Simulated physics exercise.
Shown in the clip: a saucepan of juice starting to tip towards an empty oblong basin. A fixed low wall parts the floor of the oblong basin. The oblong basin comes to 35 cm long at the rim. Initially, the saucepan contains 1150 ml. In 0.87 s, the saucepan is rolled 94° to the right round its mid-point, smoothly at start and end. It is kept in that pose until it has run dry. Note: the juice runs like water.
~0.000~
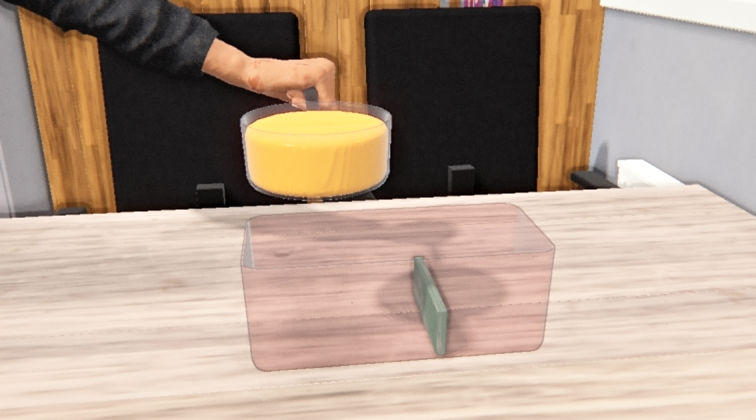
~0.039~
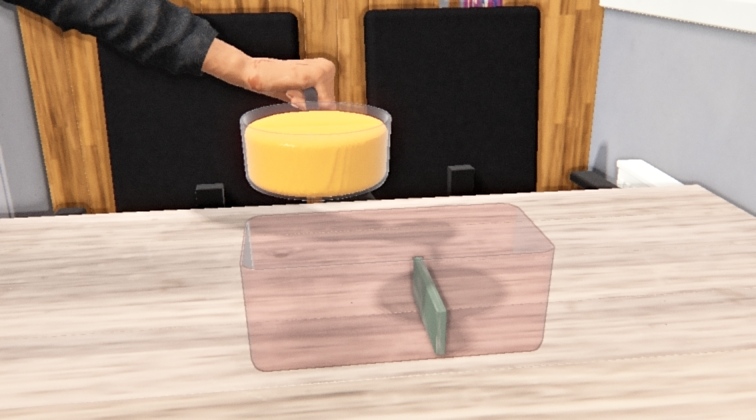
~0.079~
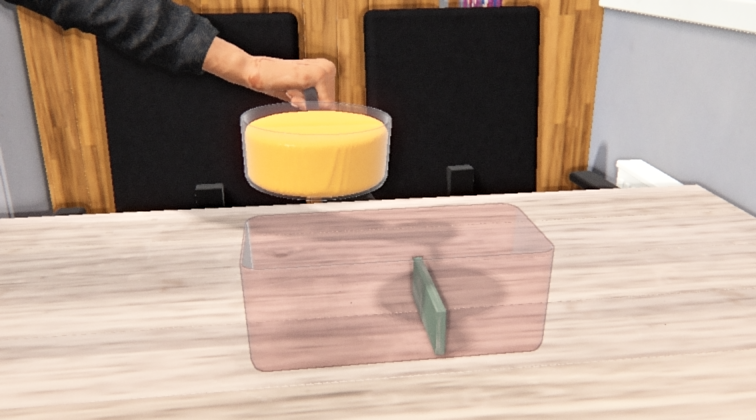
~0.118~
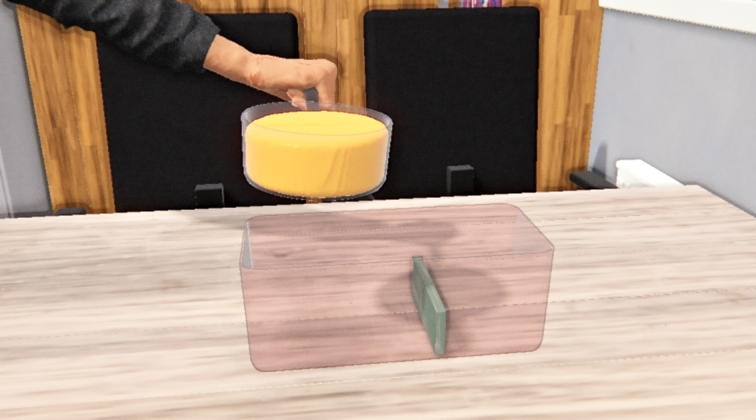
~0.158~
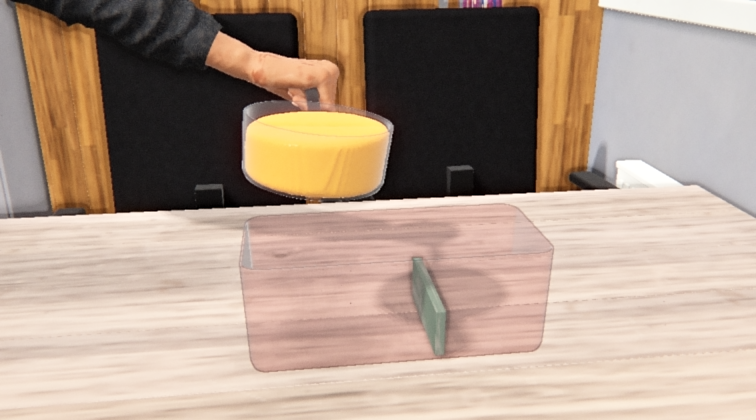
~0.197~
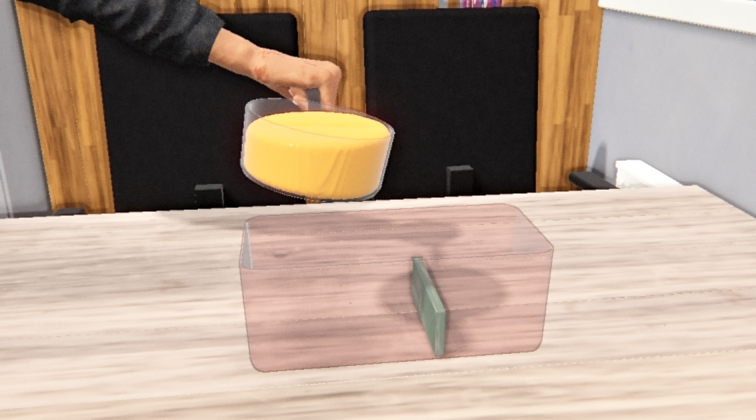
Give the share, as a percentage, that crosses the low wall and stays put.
Around 55 %.
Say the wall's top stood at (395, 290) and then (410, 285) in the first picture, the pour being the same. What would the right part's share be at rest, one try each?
First 85, then 75 per cent.
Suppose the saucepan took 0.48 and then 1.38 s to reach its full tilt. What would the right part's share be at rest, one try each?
35 then 65 %.
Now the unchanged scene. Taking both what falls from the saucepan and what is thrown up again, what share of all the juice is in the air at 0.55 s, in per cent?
32 %.
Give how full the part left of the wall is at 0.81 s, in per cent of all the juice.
That share comes to around 26 in a hundred.
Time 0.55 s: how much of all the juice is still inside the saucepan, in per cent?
Still held: Roughly 52 % of the total.
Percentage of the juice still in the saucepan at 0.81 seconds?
I reckon near 12 per cent still sits there.
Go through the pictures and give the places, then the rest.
In the first picture, it leans 0°; its right rim is at (389, 116); the juice meets the walls at (245, 129) and (387, 123); the oblong basin's rim runs from (244, 242) to (535, 226); the wall's top is at (429, 283).
In the second picture, it leans 0°; its right rim is at (389, 117); the juice meets the walls at (245, 129) and (386, 124).
In the third picture, it leans 2°; its right rim is at (389, 119); the juice meets the walls at (245, 128) and (386, 125).
In the fourth picture, it leans 4°; its right rim is at (390, 122); the juice meets the walls at (246, 127) and (387, 126).
In the fifth picture, it leans 7°; its right rim is at (391, 126); the juice meets the walls at (246, 127) and (388, 127).
In the sixth picture, it leans 11°; its right rim is at (392, 131); the juice meets the walls at (247, 128) and (389, 128).
Then, 0.55 s in, the tilt is 66° and 52 per cent is still to pour, 3 is left of the wall and 13 right of it.
Then, 0.81 s in, the tilt is 93° and 12 per cent is still to pour, 26 is left of the wall and 58 right of it.
Then, 1.08 s in, the tilt is 94° and 2 per cent is still to pour, 40 is left of the wall and 56 right of it.
Then, 1.37 s in, the tilt is 94° and 1 per cent is still to pour, 44 is left of the wall and 55 right of it.
Finally, 44 per cent lies left of the wall, 55 right of it and 1 outside.
